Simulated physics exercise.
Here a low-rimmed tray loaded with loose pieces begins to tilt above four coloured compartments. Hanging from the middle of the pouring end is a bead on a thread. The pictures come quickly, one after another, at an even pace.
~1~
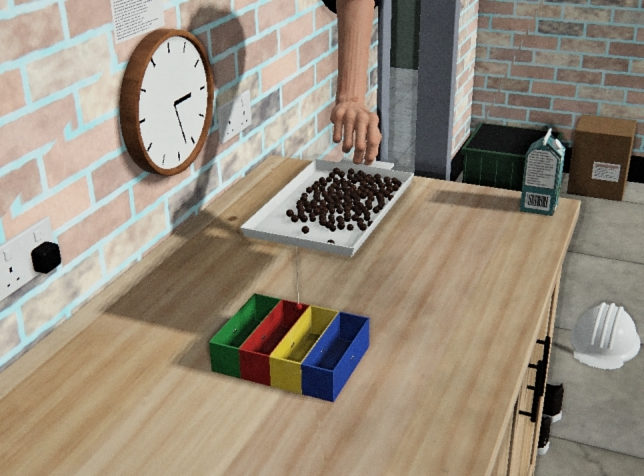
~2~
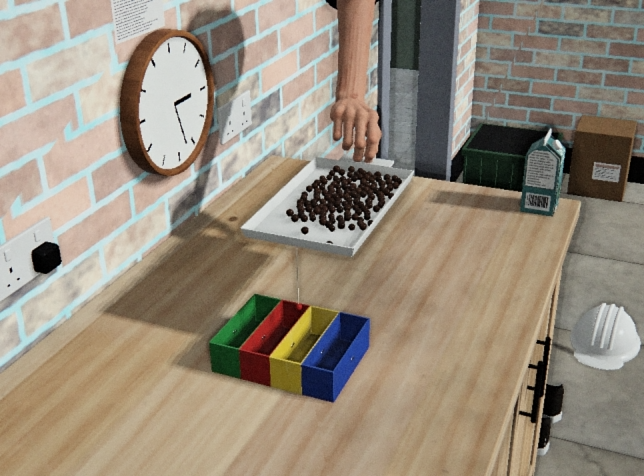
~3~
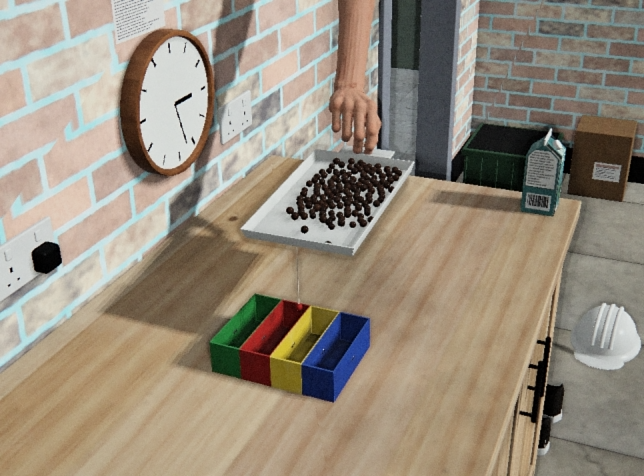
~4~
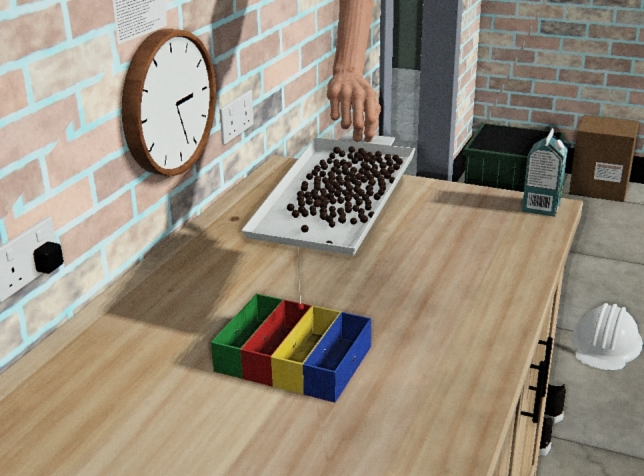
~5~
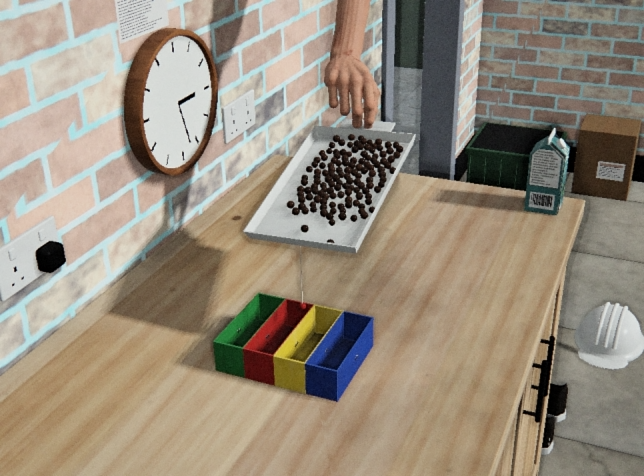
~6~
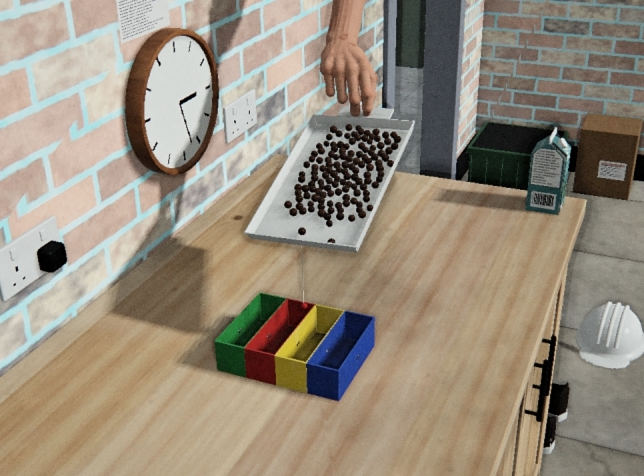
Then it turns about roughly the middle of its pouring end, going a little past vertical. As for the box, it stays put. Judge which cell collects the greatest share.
I would say the green one.
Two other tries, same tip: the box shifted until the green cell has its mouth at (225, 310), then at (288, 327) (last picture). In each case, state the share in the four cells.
First 80 %, then 30 %.
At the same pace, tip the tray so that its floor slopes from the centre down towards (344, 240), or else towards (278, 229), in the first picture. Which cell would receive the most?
First try: Blue. Second try: The green one.
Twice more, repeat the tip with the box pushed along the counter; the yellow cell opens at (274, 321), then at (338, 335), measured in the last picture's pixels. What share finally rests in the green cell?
First 10 per cent, second 20 per cent.
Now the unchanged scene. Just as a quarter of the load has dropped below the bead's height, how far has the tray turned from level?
Angle: Close to 65°.
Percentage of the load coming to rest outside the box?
Estimate: Around 30 percent.
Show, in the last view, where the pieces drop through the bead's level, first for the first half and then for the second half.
Near (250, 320) to start, and near (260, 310) afterwards.
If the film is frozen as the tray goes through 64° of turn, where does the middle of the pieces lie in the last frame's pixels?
Around (273, 255).
Soon, tray tipped steeply; about half on the tray; a small part in the red cell; a small part in the green cell; a stray few in the yellow cell; about a third falling or outside the box.
A while on, tray tipped past a quarter turn; a stray few on the tray; about a third in the green cell; about a quarter in the red cell; a small part in the yellow cell; a small part in the blue cell; about a third falling or outside the box.
Towards the end, tray tipped past a quarter turn; about a third in the green cell; about a quarter in the red cell; a small part in the yellow cell; a small part in the blue cell; about a quarter falling or outside the box.
Finally, tray tipped past a quarter turn; about a third in the green cell; about a quarter in the red cell; a small part in the yellow cell; a small part in the blue cell; about a quarter outside the box.
